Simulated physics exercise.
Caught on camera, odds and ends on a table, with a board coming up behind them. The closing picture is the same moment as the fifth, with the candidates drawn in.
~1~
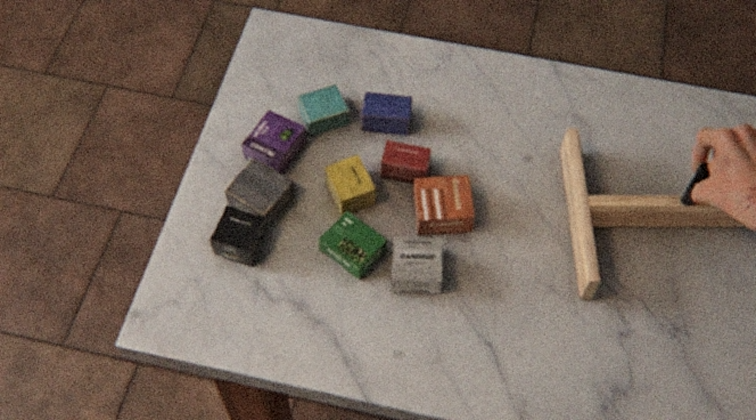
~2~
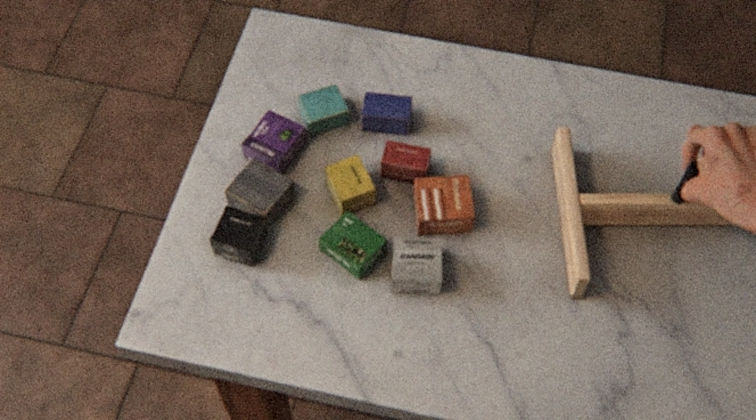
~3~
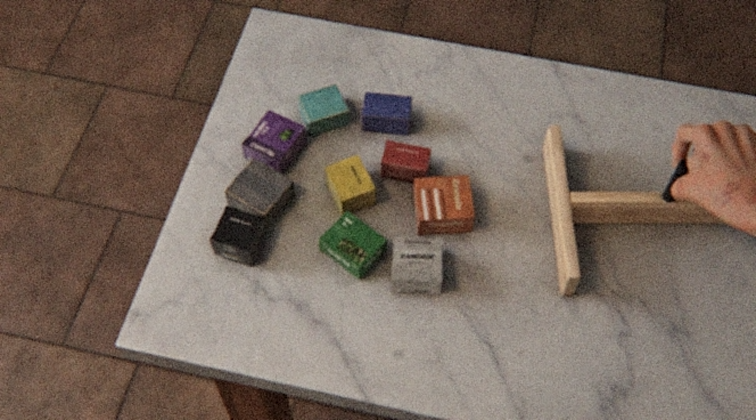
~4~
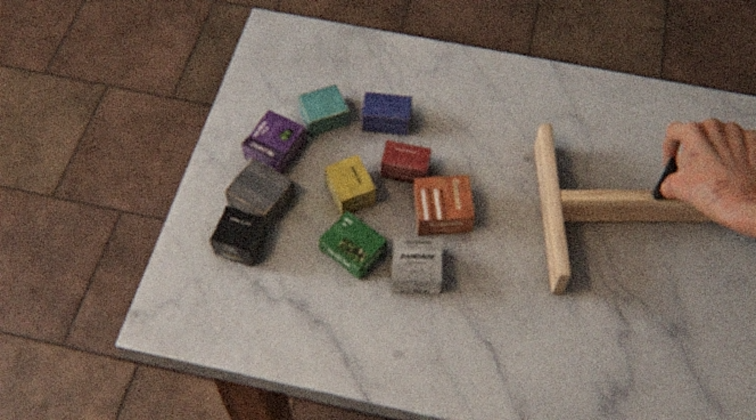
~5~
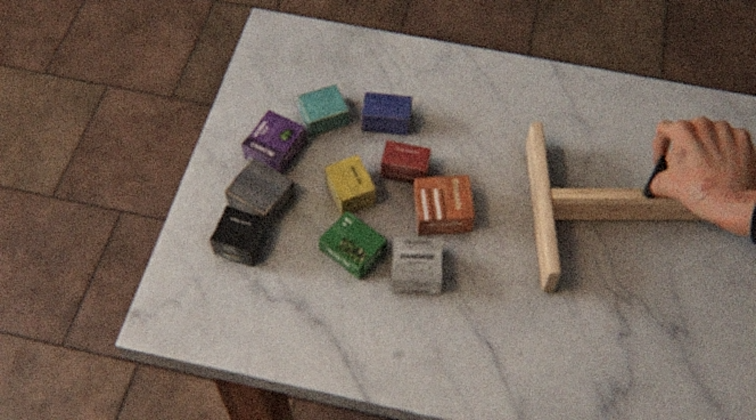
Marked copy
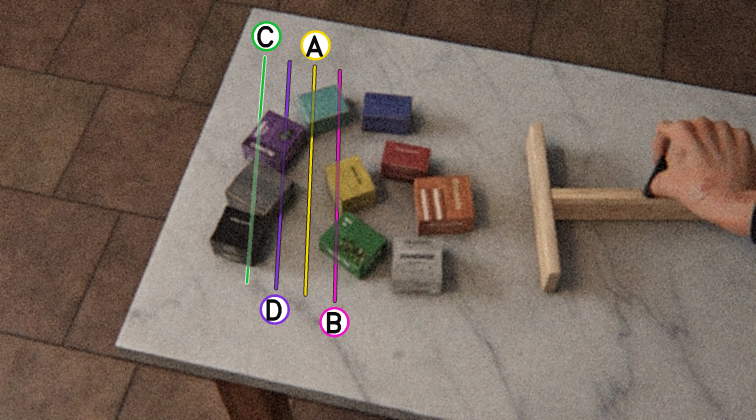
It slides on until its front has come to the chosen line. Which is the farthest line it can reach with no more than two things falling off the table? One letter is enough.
It should halt at D.
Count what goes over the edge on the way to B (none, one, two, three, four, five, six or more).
In all, none.
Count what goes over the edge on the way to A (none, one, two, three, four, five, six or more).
The count is none.
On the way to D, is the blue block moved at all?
Yes.
On the marked copy, A at (310, 172); B at (337, 177); C at (256, 161); D at (283, 166).
Following D. Soon after the start, board (450, 175); orange packet (414, 200); black packet (240, 236).
Later, board (356, 157); purple packet (250, 135); grey box (230, 194).
In the end, board (286, 143); purple packet (202, 122); turquoise block (220, 84); none fallen.
As for the rest, A is within the limit but short; B is within the limit but short; C drops three.
